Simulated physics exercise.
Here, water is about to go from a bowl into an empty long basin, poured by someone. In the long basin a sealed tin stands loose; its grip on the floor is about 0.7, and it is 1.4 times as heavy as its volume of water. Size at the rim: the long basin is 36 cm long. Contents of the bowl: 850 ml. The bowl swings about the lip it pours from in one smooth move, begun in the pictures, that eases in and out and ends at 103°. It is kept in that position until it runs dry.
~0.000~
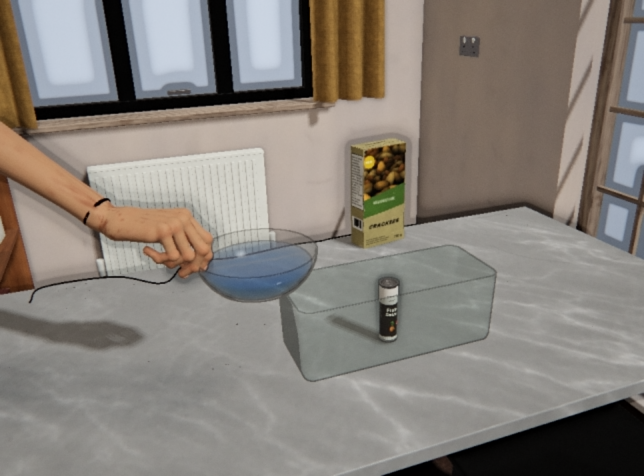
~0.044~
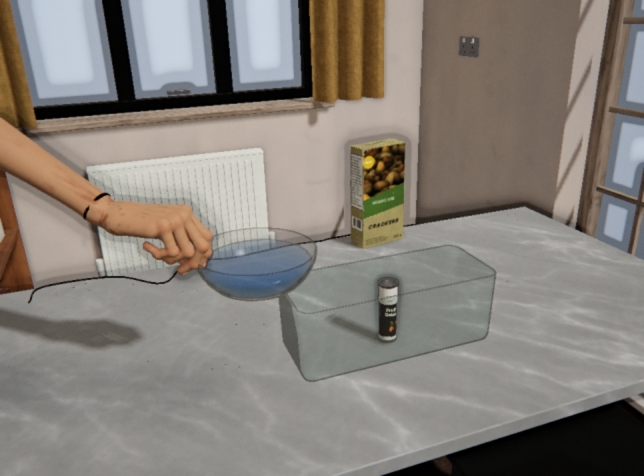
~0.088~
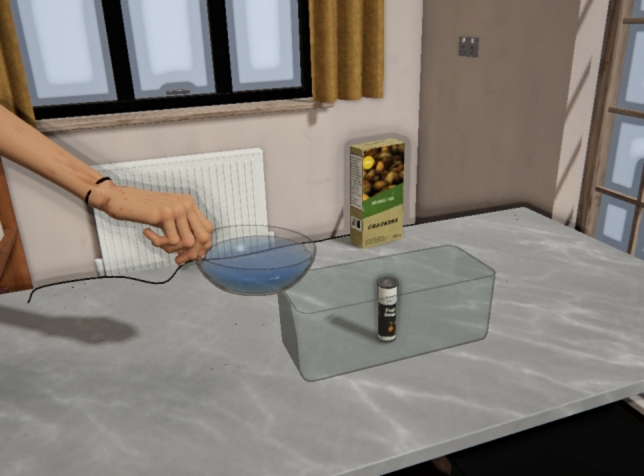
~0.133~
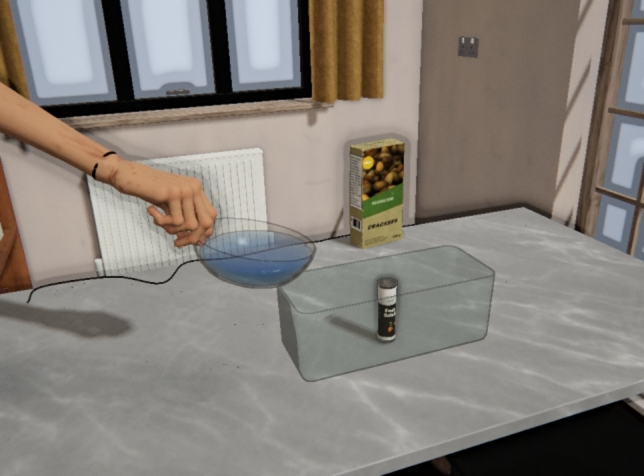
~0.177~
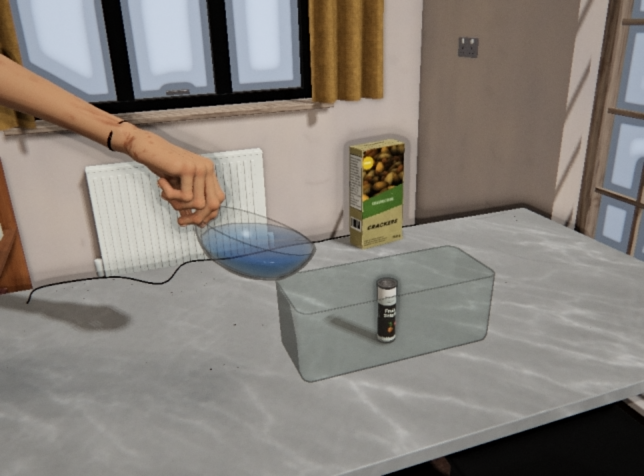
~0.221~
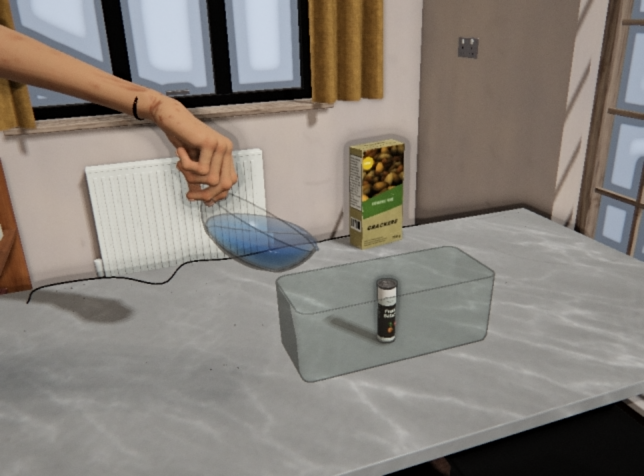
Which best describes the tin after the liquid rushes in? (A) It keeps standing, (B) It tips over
Answer: B.
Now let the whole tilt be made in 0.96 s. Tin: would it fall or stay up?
With that tilt, the tin tips.
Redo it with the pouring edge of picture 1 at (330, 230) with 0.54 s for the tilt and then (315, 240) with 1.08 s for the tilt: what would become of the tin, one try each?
Run one: It does not tip. Run two: It tumbles.
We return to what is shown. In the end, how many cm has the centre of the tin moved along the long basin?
It finishes around 7.5 cm from where it began.
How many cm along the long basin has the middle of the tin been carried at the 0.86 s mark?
I'd put it at around 7 centimetres.
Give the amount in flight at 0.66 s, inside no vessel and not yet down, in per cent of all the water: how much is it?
About 1 % of the total.
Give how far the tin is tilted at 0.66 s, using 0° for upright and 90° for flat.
Measured tilt, approx.: 35 degrees.
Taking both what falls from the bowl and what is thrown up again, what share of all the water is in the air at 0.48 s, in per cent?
Close to 68 per cent, I'd say.
By 0.48 s the tilt is 96° and 12 per cent is still to pour; the tin stands where it began.
By 0.66 s the tilt is 103° and 0 per cent is still to pour; the tin leans 33°.
By 0.86 s the tilt is 103° and 0 per cent is still to pour; the tin lies on its side.
By 1.07 s the tilt is 103° and 0 per cent is still to pour; the tin lies on its side.
At rest the tin lies on its side.
